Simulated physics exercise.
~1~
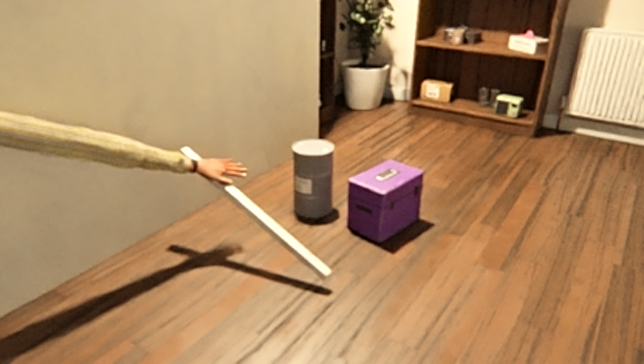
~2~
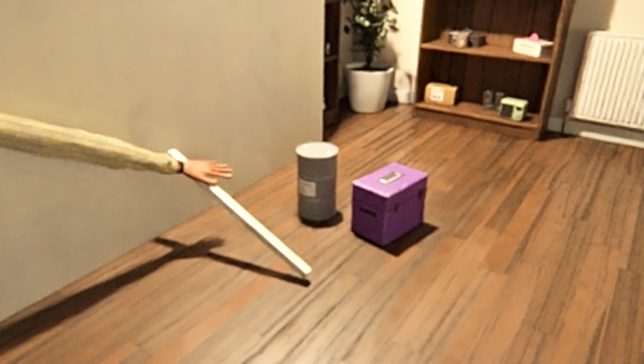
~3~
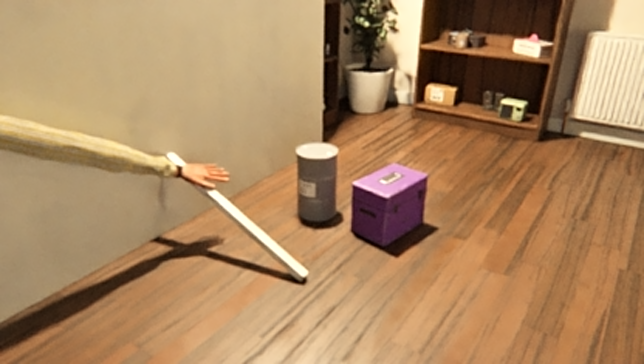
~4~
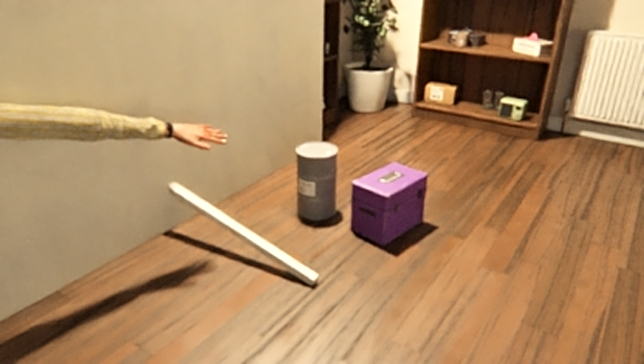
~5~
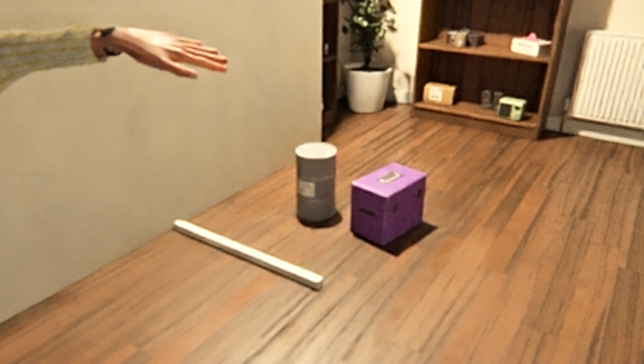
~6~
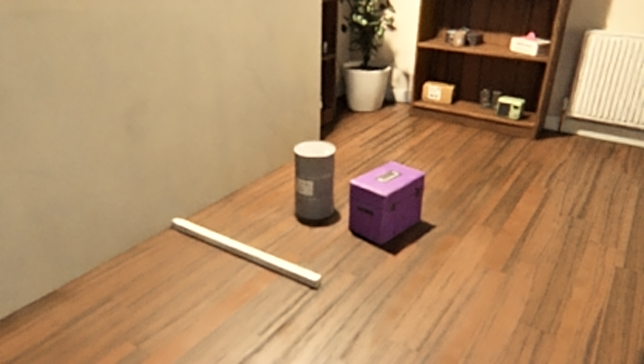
The clip opens on a wooden floor beside a plain wall, where a hand reaching in from the left holds a white pole at a slant near a grey canister and a purple toolbox. The hand shifts the pole slightly to the left, its lower end resting on the floor. Then the fingers let go and the arm draws back as the pole's upper end starts to sink. The pole drops until it lies flat on the floorboards, and the hand leaves the view. At the end, the pole stays down beside the wall, while the canister and toolbox remain where they were.
